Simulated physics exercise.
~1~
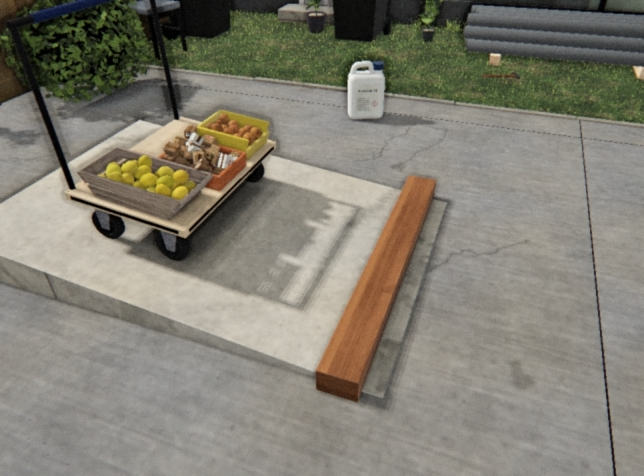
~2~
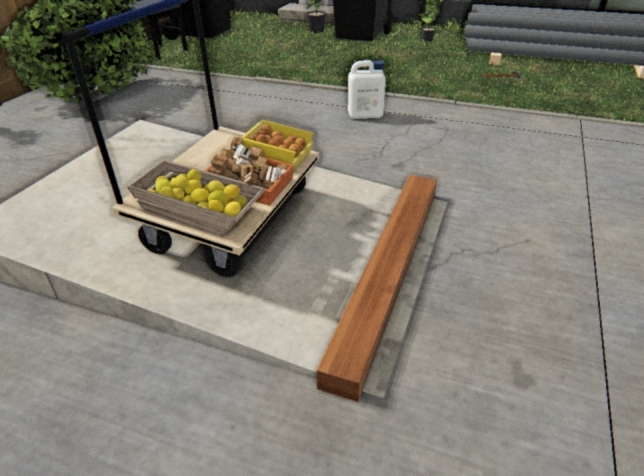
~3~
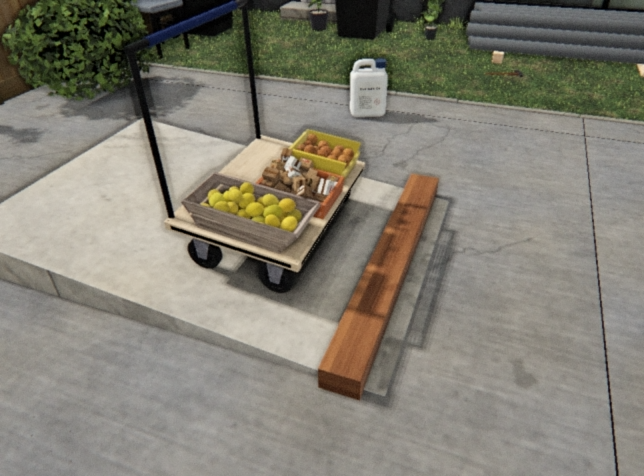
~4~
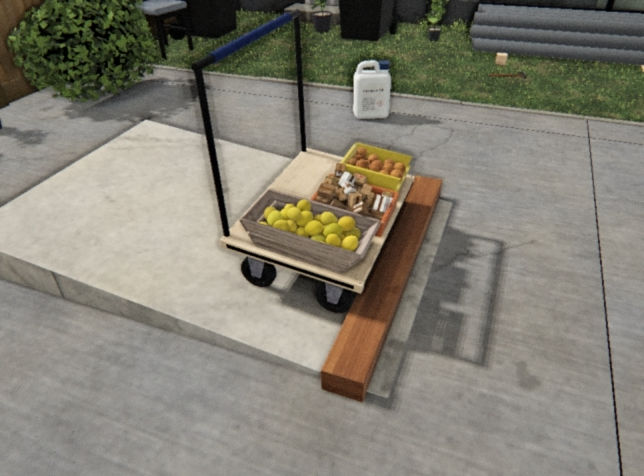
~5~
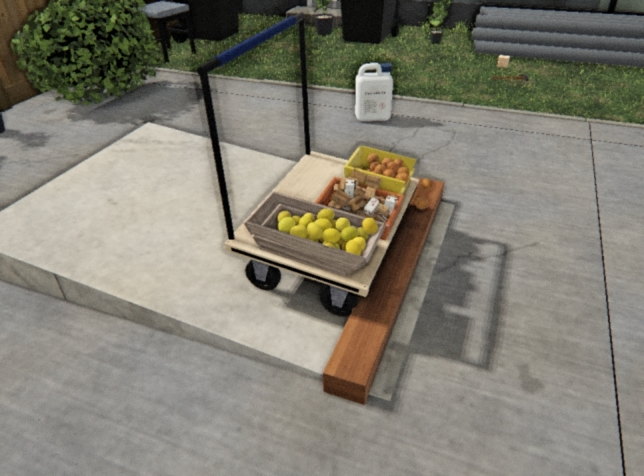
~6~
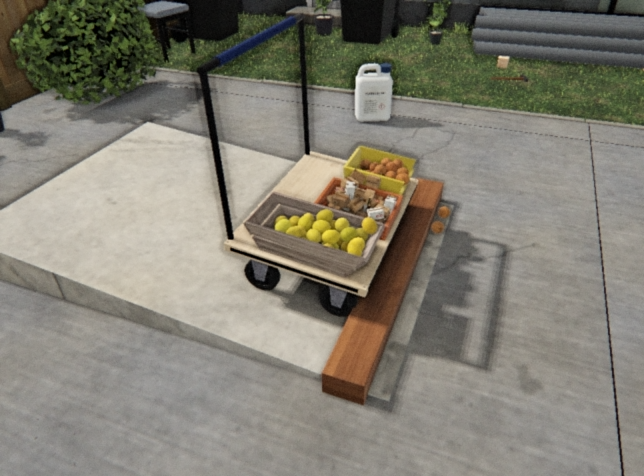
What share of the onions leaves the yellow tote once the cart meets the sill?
Only a small share leaves, fewer than one in six. Most of the onions are still in the yellow tote at the end.
